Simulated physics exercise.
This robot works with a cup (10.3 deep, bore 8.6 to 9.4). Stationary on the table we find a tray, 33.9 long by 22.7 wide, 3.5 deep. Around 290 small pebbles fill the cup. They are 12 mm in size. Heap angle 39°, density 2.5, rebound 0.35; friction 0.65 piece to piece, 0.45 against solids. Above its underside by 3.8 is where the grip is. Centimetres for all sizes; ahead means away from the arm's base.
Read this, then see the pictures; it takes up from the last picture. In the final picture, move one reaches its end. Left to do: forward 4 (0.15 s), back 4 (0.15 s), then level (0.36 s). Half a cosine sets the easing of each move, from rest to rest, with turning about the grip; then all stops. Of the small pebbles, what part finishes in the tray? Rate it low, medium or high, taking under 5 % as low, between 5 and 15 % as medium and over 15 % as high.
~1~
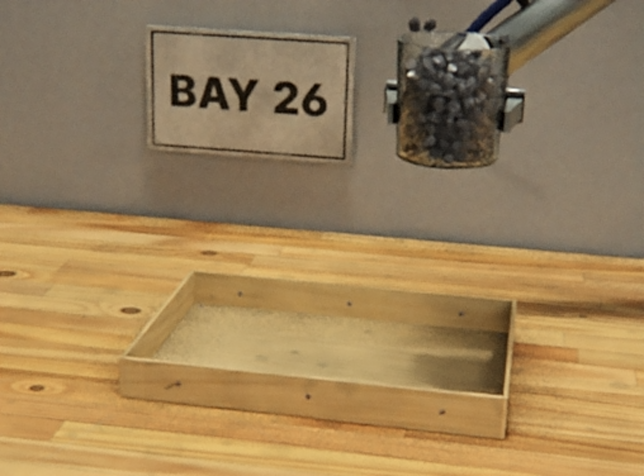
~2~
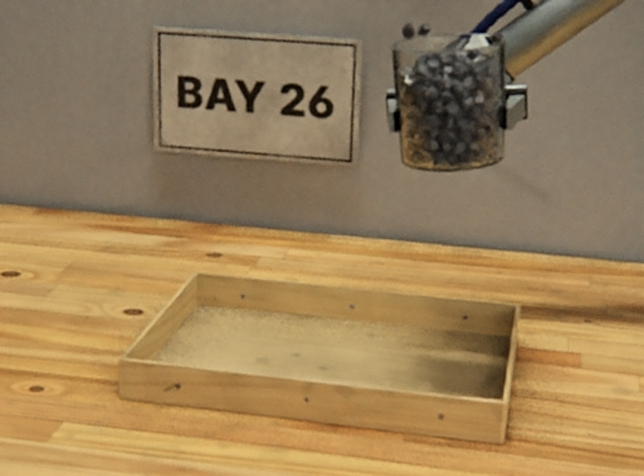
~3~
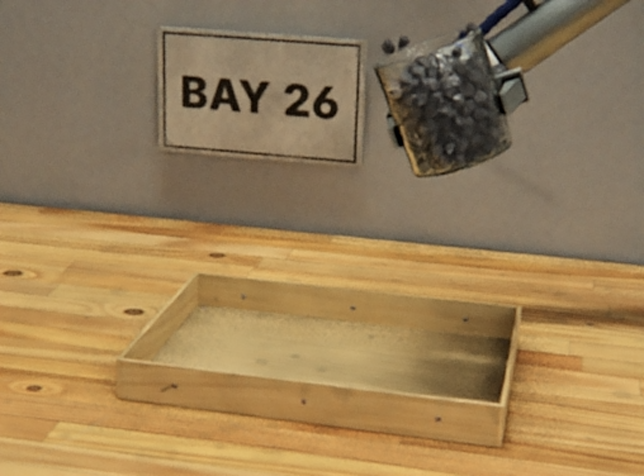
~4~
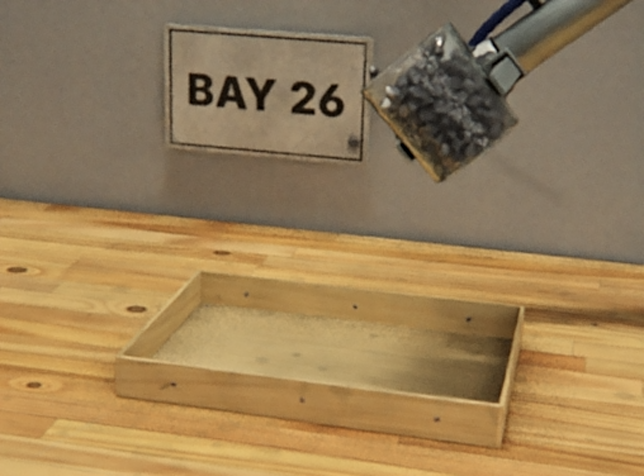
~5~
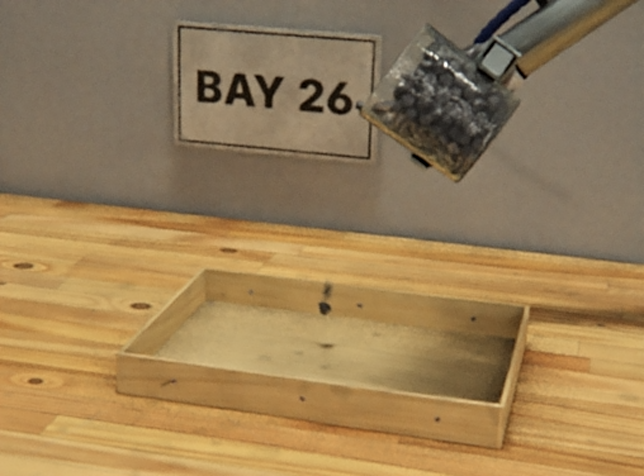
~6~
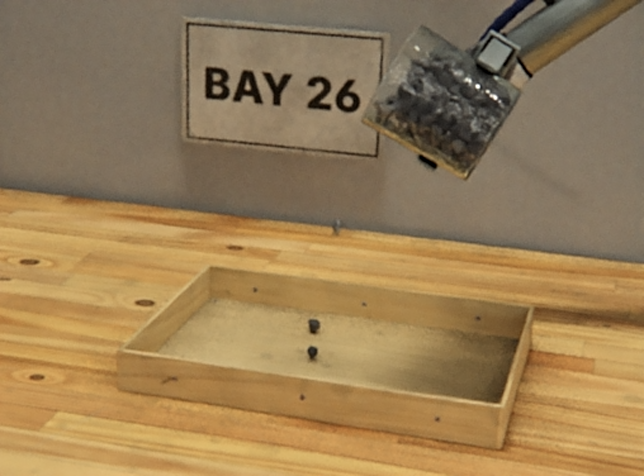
Rating: Medium.
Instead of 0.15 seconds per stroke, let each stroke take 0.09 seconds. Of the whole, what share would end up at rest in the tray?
It would be some 25 %.
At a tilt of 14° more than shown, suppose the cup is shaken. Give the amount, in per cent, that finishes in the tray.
It would be near 20 per cent.
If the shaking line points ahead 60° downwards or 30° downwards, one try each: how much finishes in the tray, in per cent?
First try about 0 %, second try about 5 %.
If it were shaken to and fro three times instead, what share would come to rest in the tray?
I'd expect something close to 10 per cent.
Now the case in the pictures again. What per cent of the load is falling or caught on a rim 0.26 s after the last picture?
Estimated fraction: Near 3 %.
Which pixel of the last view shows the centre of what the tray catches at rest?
Near (296, 348).
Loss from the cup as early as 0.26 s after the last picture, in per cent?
By then near 5 % is out.
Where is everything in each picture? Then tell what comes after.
In the first frame, the cup middle at (450, 101), level; upper third of the load around (451, 77), from x 405 to 505, top at y 25; 293 in the cup.
In the second frame, the cup middle at (450, 103), tilted 6° forward; upper third of the load around (452, 80), from x 405 to 500, top at y 30.
In the third frame, the cup middle at (446, 105), tilted 22° forward; upper third of the load around (447, 82), from x 390 to 495, top at y 30.
In the fourth frame, the cup middle at (442, 105), tilted 41° forward; upper third of the load around (443, 83), from x 355 to 500, top at y 50; 291 in the cup, 2 in flight or on a rim.
In the fifth frame, the cup middle at (443, 107), tilted 57° forward; upper third of the load around (447, 85), from x 325 to 505, top at y 60; 291 in the cup, 2 in the tray.
In the sixth frame, the cup middle at (445, 106), tilted 63° forward; upper third of the load around (450, 86), from x 310 to 505, top at y 60; 290 in the cup, 2 in the tray, 1 in flight or on a rim.
Then, 0.26 s on, tilted 63° forward, highest piece 29 above the table; 281 in the cup, 3 in the tray, 9 in flight or on a rim.
Then, 0.53 s on, tilted 19° forward, highest piece 31 above the table; 270 in the cup, 22 in the tray, 1 in flight or on a rim.
Then, 0.86 s on, level, highest piece 31 above the table; 270 in the cup, 23 in the tray.
Then, 1.91 s on, level, highest piece 31 above the table; 270 in the cup, 23 in the tray.
In the end, 270 in the cup, 23 in the tray. That is 8 % in the tray.
